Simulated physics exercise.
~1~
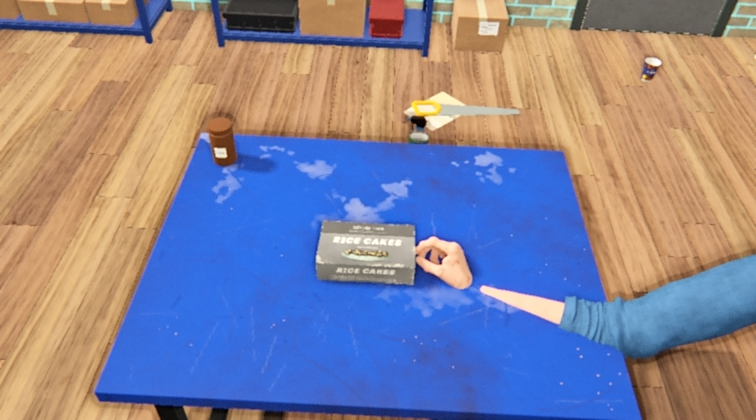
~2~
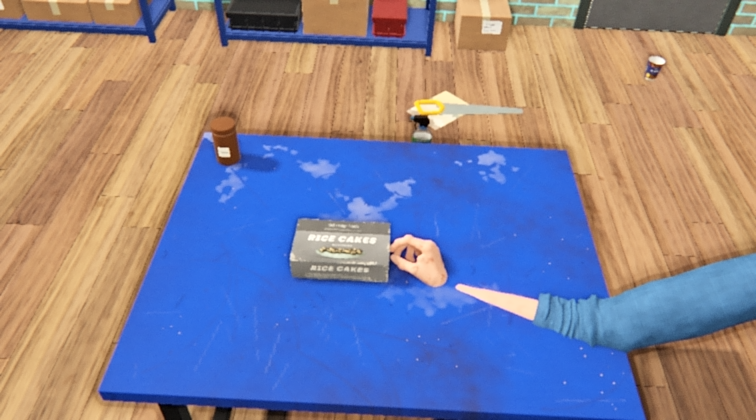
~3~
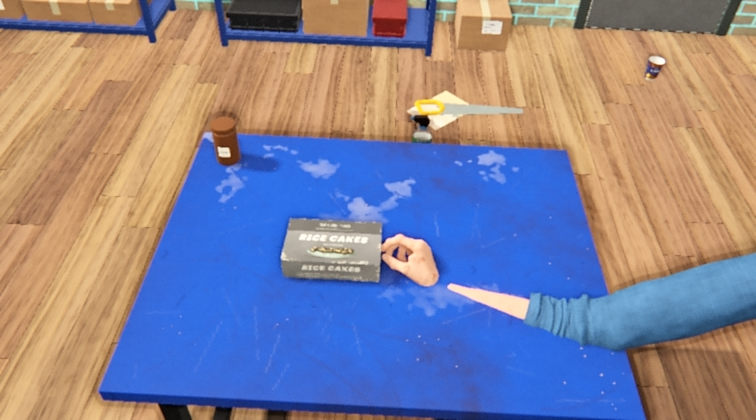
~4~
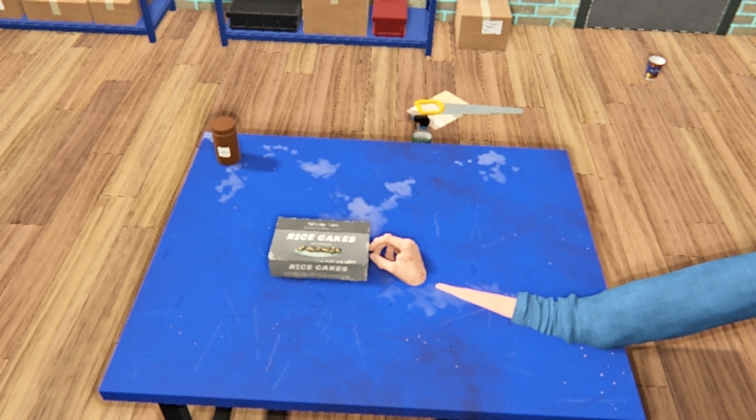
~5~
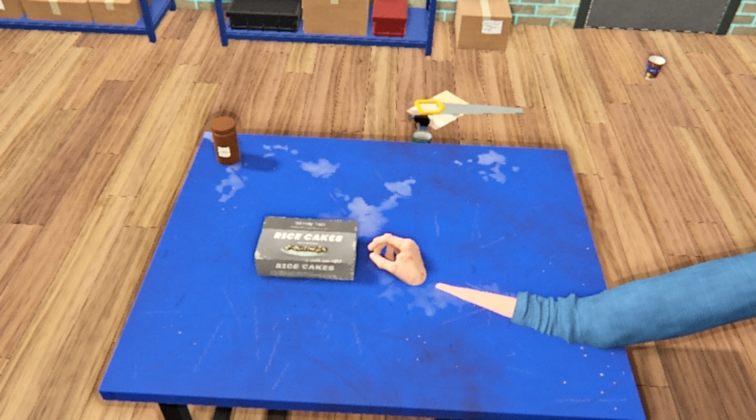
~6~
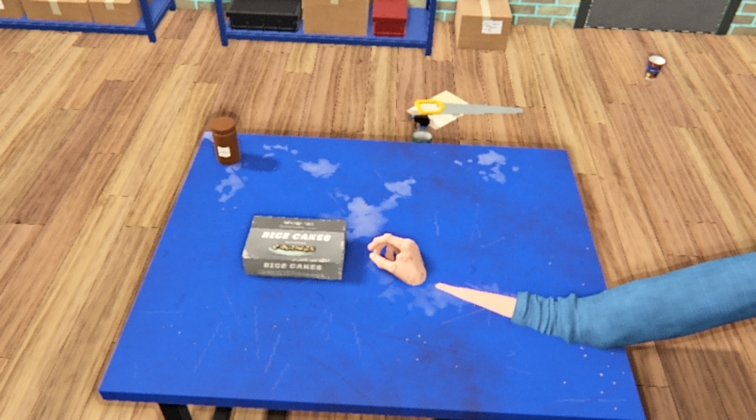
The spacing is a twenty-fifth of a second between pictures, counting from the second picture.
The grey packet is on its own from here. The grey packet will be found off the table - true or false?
False, it remains on the table.
Then, 0.10 s after the last picture, grey packet slid a little near (274, 246).
Then, 0.20 s after the last picture, grey packet slid about its own width near (260, 246).
At rest, moved from the start, grey packet. Seen from the same camera at the end, grey packet near (255, 245).
